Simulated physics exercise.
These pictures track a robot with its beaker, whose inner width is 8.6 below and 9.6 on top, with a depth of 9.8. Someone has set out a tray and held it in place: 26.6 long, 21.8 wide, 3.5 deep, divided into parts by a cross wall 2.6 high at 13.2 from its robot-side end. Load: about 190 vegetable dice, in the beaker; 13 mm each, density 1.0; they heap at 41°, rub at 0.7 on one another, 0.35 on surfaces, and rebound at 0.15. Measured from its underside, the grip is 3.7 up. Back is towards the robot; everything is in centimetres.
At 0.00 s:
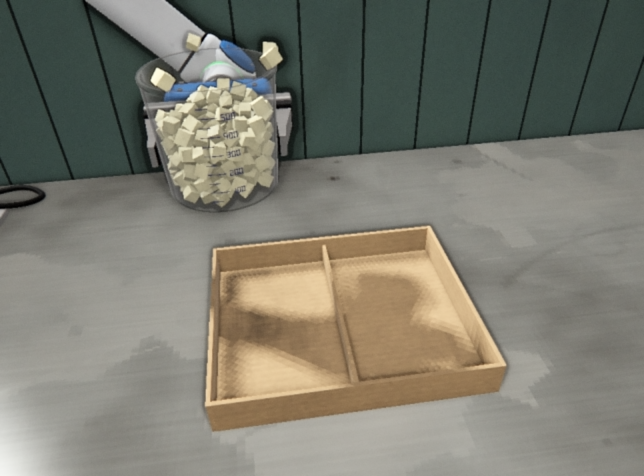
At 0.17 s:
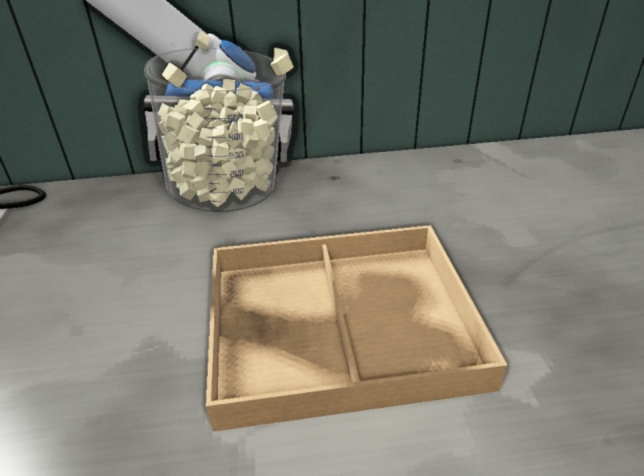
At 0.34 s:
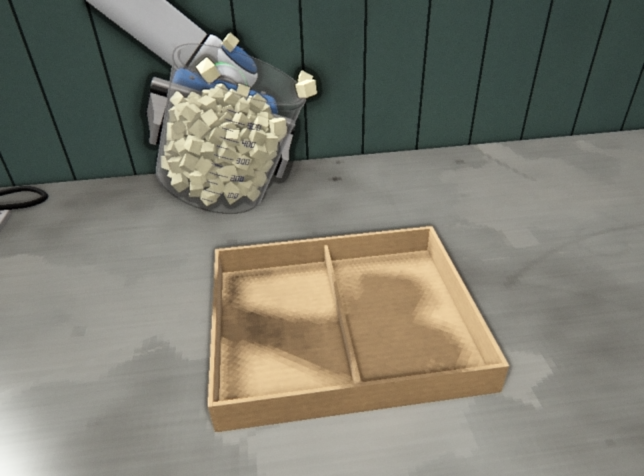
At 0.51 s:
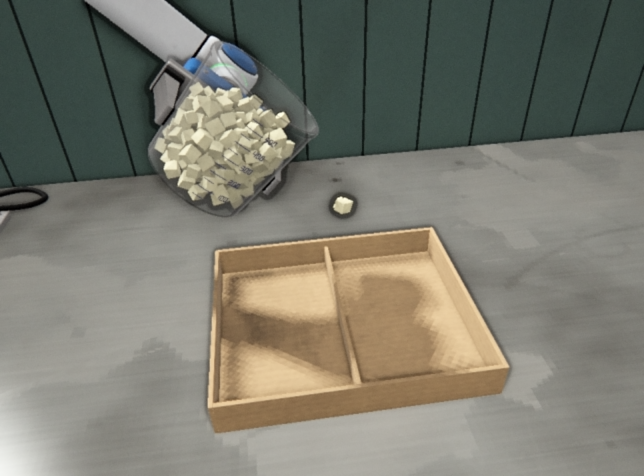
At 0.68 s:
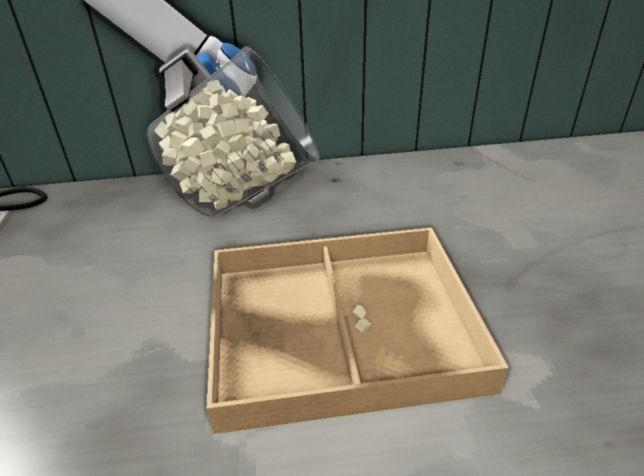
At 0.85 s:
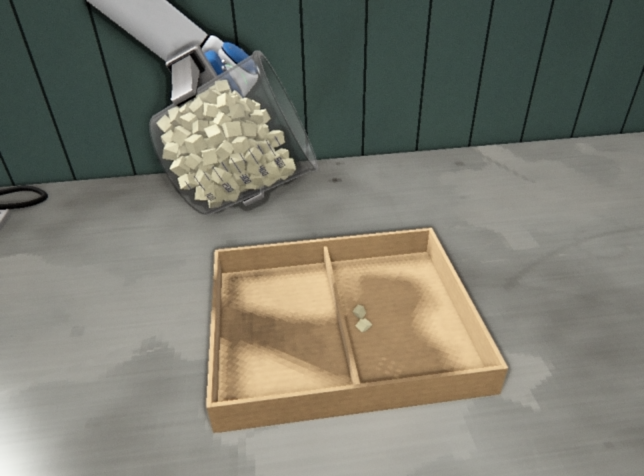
A robot arm tilts a clear beaker of pale cubes, and two drop into the tray.
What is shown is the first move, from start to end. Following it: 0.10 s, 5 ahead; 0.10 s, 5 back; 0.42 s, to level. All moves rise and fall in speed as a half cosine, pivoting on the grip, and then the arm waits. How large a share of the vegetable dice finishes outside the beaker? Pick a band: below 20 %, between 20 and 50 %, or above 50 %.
The share falls between 20 and 50 %.
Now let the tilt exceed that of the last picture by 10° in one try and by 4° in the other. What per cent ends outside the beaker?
I'd expect close to 65 and then 45 per cent.
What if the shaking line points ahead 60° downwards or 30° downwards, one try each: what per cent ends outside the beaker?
Try one gives about 5 in a hundred, try two about 10 in a hundred.
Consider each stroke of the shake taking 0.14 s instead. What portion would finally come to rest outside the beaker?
20 %.
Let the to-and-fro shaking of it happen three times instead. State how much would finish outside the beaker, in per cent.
Then roughly 60 percent.
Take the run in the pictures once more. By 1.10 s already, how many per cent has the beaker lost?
Share gone by then: Close to 30 %.
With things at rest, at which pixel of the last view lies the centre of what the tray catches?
Middle point: About (405, 308).
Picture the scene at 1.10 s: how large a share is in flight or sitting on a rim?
Some 29 percent.
By 1.10 s, tilted 64° forward, highest piece 25 above the table; 135 in the beaker, 2 in the far-side part, 57 in flight or on a rim.
By 1.35 s, tilted 13° forward, highest piece 28 above the table; 125 in the beaker, 56 in the far-side part, 6 on the table or floor, 5 in the robot-side part, 2 in flight or on a rim.
By 1.67 s, level, highest piece 27 above the table; 125 in the beaker, 58 in the far-side part, 6 on the table or floor, 5 in the robot-side part.
By 2.72 s, level, highest piece 27 above the table; 125 in the beaker, 58 in the far-side part, 6 on the table or floor, 5 in the robot-side part.
Final count, 125 in the beaker, 58 in the far-side part, 6 on the table or floor, 5 in the robot-side part. That is 36 % outside the beaker.
